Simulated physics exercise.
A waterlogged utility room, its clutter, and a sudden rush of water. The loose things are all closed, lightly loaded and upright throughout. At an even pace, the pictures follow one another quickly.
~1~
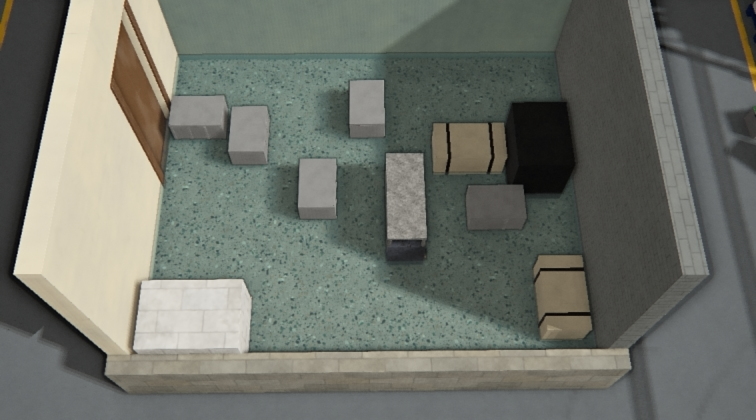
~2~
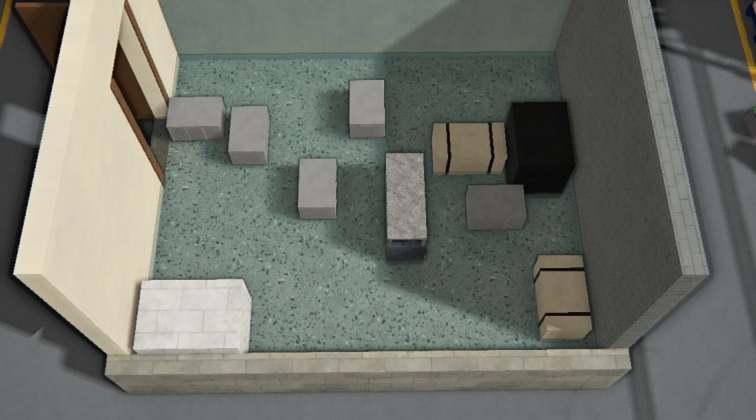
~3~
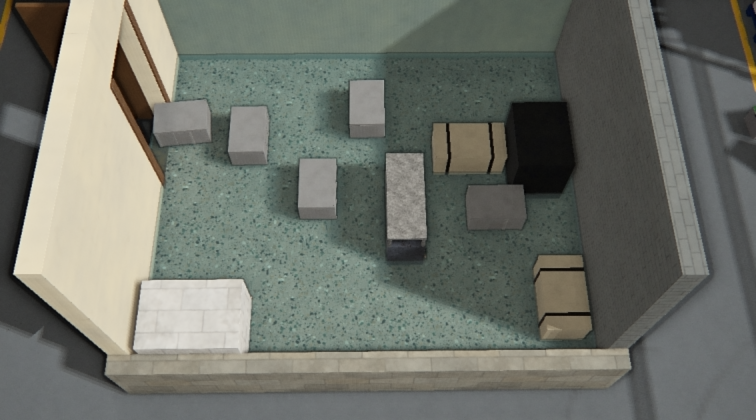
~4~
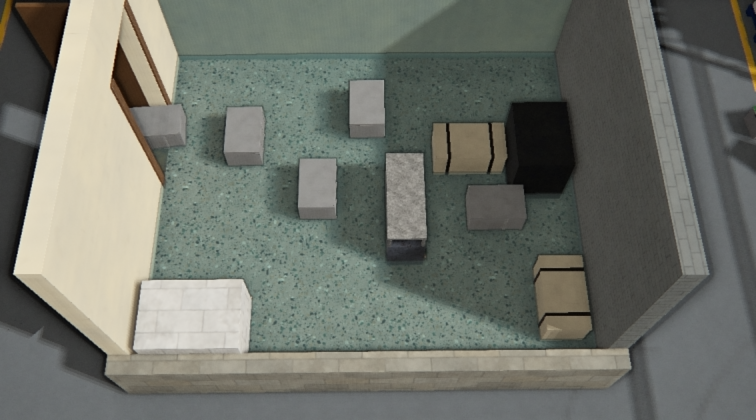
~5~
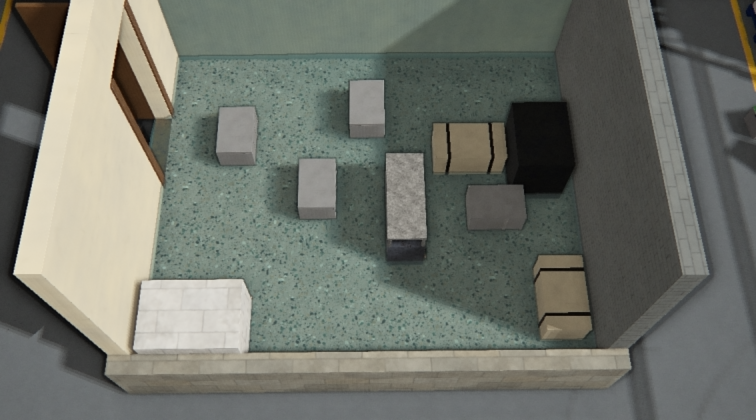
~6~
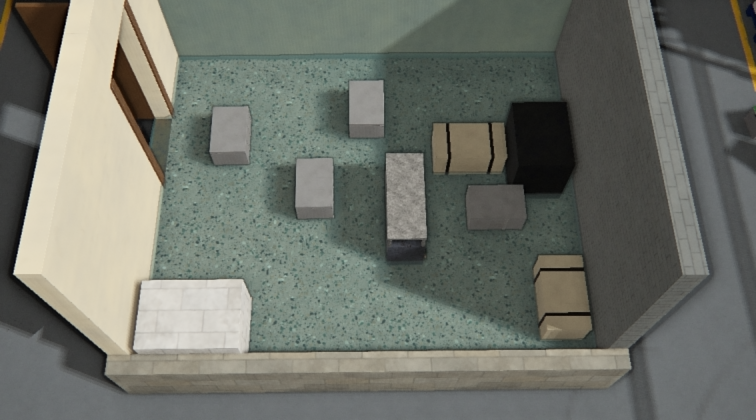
A grey block at the left slides out through an opening in the cream wall of a small room, seen from above, after the brown door there swings outward. Other grey blocks stand on the speckled green floor, with strapped tan boxes and a black block at right and a white brick block at lower left. The next grey block drifts slightly left, the middle one barely shifts, and the camera stays still.
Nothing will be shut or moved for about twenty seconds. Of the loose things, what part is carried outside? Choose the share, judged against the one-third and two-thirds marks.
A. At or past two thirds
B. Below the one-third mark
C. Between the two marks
C, between the two marks.
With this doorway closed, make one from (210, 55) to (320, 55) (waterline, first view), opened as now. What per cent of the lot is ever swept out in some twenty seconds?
70 in a hundred or thereabouts.
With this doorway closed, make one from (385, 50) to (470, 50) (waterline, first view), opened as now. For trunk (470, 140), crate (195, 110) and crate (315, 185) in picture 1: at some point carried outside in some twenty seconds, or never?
The first one exits, the second never exits, the third exits.
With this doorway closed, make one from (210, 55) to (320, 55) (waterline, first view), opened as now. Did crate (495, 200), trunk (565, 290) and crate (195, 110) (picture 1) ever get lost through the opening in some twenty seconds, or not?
Remains, remains, escapes.
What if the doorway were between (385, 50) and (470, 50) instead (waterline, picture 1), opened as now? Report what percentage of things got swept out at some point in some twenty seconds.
Result: Roughly 70 per cent.
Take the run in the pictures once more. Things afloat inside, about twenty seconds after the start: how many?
Count: 3.
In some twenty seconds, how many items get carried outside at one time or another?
The total is 4.
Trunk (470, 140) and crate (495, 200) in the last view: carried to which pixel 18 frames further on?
My guess is close to (430, 126), then close to (476, 184).
A moment on, 1 of 7 are out; 6 afloat.
Next, 2 of 7 are out; 5 afloat.
Later, 3 of 7 are out; 4 afloat.
In the end, 4 of 7 are out; 3 afloat.
